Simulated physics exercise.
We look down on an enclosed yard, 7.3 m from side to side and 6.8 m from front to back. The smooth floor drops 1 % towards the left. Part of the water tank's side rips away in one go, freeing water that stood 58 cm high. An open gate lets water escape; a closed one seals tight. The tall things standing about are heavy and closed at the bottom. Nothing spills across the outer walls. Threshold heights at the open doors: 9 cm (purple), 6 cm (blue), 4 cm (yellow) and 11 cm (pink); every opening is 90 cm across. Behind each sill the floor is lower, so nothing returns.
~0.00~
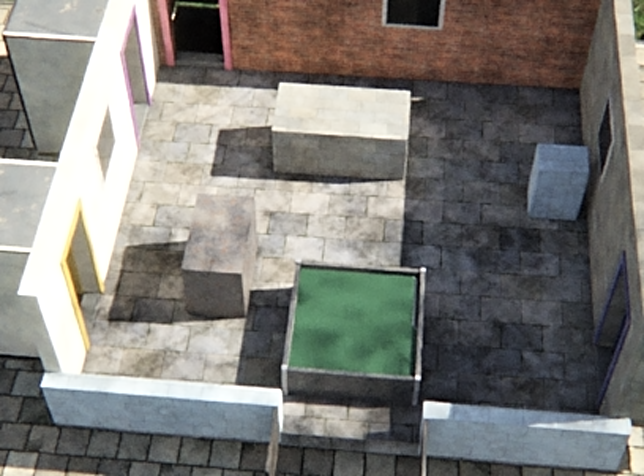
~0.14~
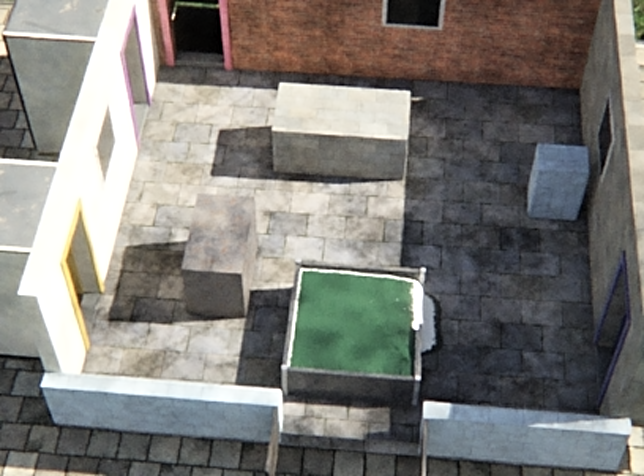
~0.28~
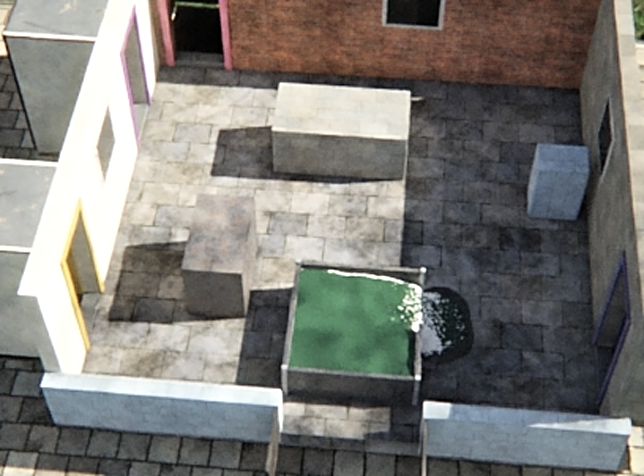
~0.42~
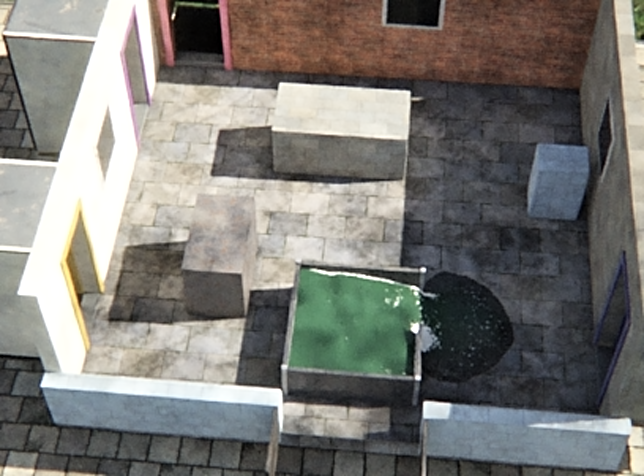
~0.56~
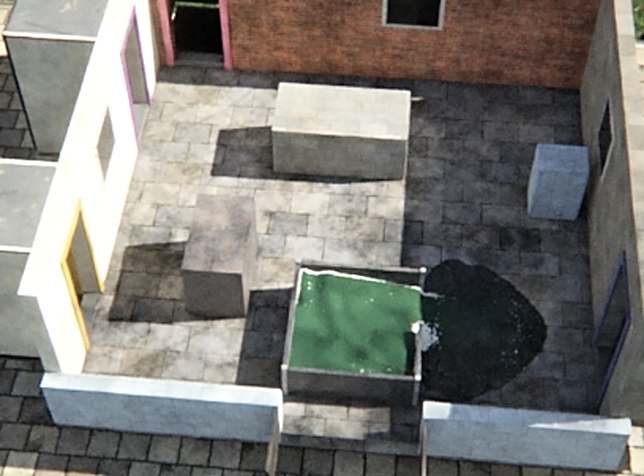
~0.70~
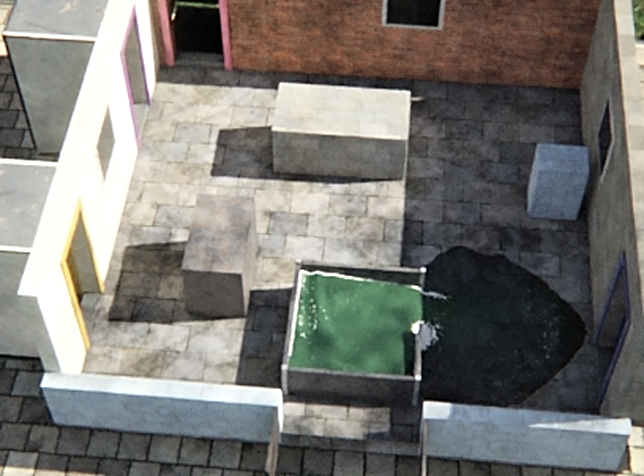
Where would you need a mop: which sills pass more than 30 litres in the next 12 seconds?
The water let in: At the purple door it does not reach the limit; at the blue door it exceeds the limit; at the yellow door it keeps below the limit; at the pink door it stays under the limit.
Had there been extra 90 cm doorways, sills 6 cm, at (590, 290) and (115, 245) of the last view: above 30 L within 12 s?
In turn: Past it, not over.
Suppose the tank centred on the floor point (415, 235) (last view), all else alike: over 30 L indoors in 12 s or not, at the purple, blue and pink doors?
Against that limit: Purple below, blue under, pink below.
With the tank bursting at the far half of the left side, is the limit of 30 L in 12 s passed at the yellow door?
Against that limit: Yellow over.
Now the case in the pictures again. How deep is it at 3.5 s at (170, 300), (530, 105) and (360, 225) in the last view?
In that order: 0, 2 and 0 cm.
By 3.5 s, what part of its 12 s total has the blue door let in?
About 65 per cent.
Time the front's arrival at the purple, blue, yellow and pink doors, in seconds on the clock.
Arrival: Purple 9.0 s, blue 0.9 s, yellow 10.5 s, pink 9.0 s.
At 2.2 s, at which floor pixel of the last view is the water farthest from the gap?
Around (578, 140).
After 1.4 s water covers 20 % of the floor and is deepest (31 cm) near (427, 319); purple door not reached, blue door 13 cm at the sill, 13 L in, yellow door not reached, pink door not reached.
After 2.2 s water covers 20 % of the floor and is deepest (30 cm) near (583, 234); purple door not reached, blue door 19 cm at the sill, 68 L in, yellow door not reached, pink door not reached.
After 3.5 s water covers 30 % of the floor and is deepest (18 cm) near (427, 319); purple door not reached, blue door 15 cm at the sill, 134 L in, yellow door not reached, pink door not reached.
After 7.0 s water covers 55 % of the floor and is deepest (10 cm) near (423, 405); purple door not reached, blue door 9 cm at the sill, 194 L in, yellow door not reached, pink door not reached.
After 12.0 s water covers 80 % of the floor and is deepest (7 cm) near (423, 405); purple door 5 cm at the sill, 0 L in, blue door 4 cm at the sill, 202 L in, yellow door 3 cm at the sill, 0 L in, pink door 3 cm at the sill, 0 L in.
